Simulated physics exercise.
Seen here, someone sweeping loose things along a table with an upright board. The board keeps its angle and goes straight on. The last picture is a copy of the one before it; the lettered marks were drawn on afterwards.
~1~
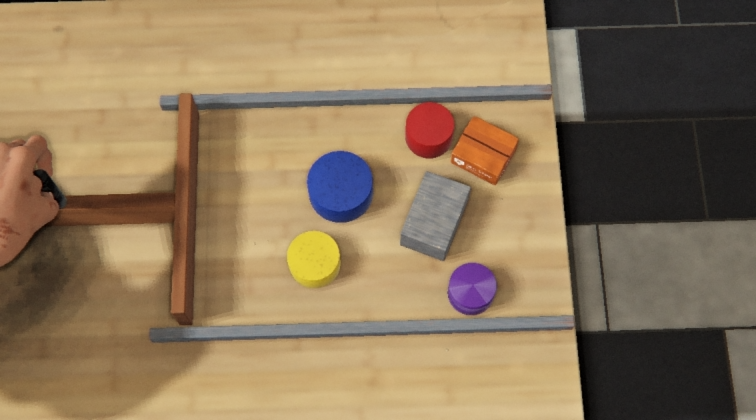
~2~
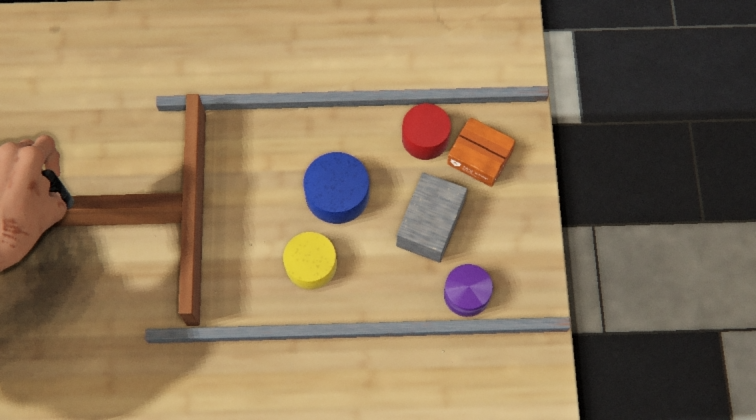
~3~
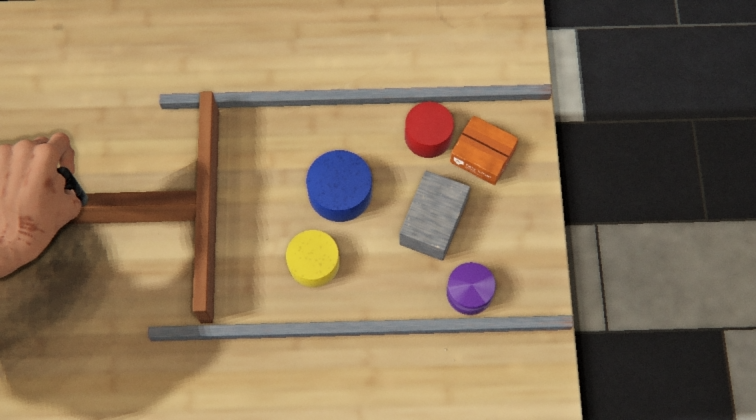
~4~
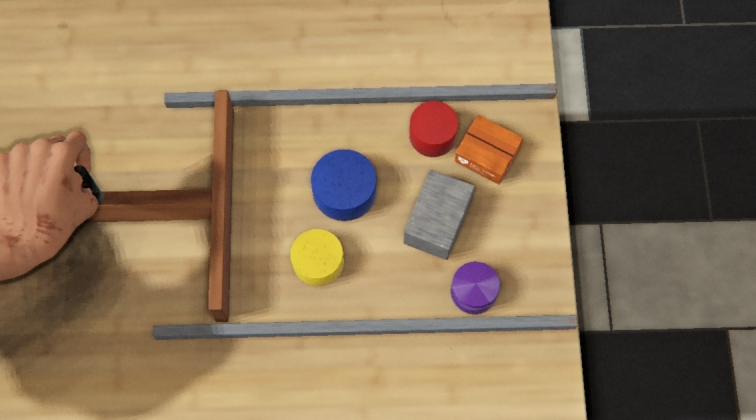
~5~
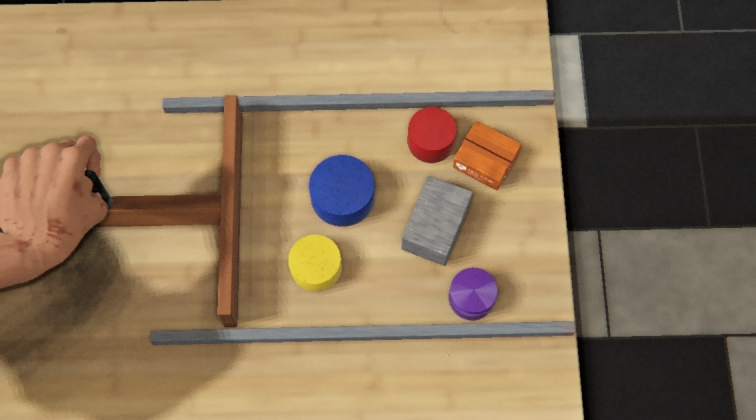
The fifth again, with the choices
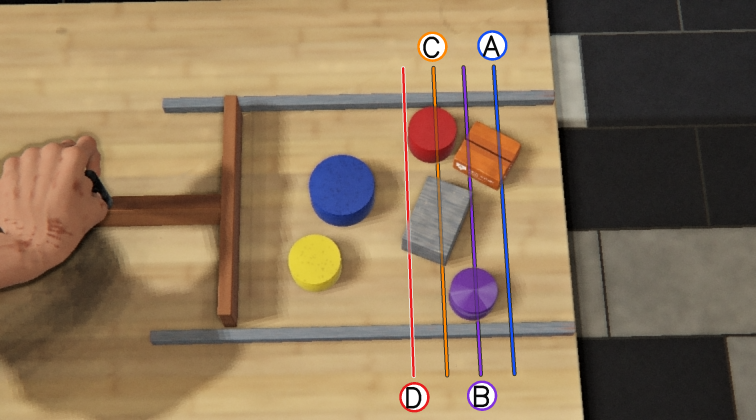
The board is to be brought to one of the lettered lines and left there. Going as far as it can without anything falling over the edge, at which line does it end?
As far as mark B.
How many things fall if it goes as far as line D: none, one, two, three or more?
The count is none.
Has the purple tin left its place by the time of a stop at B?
By then, yes.
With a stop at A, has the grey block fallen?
Yes.
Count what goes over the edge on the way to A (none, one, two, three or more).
Two.
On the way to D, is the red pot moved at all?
By then, no.
On the marked copy, A at (504, 212); B at (472, 213); C at (440, 213); D at (408, 214).
Taking B. A third of the way, board (315, 199); yellow pot (349, 263); blue pot (356, 191).
Two thirds of the way, board (403, 197); grey block (480, 226); purple tin (478, 297).
When it is over, board (469, 195); grey block (549, 218); orange box (541, 146); nothing has fallen.
As for the rest, A drops the grey block and orange box; C is safe but short; D is safe but short.
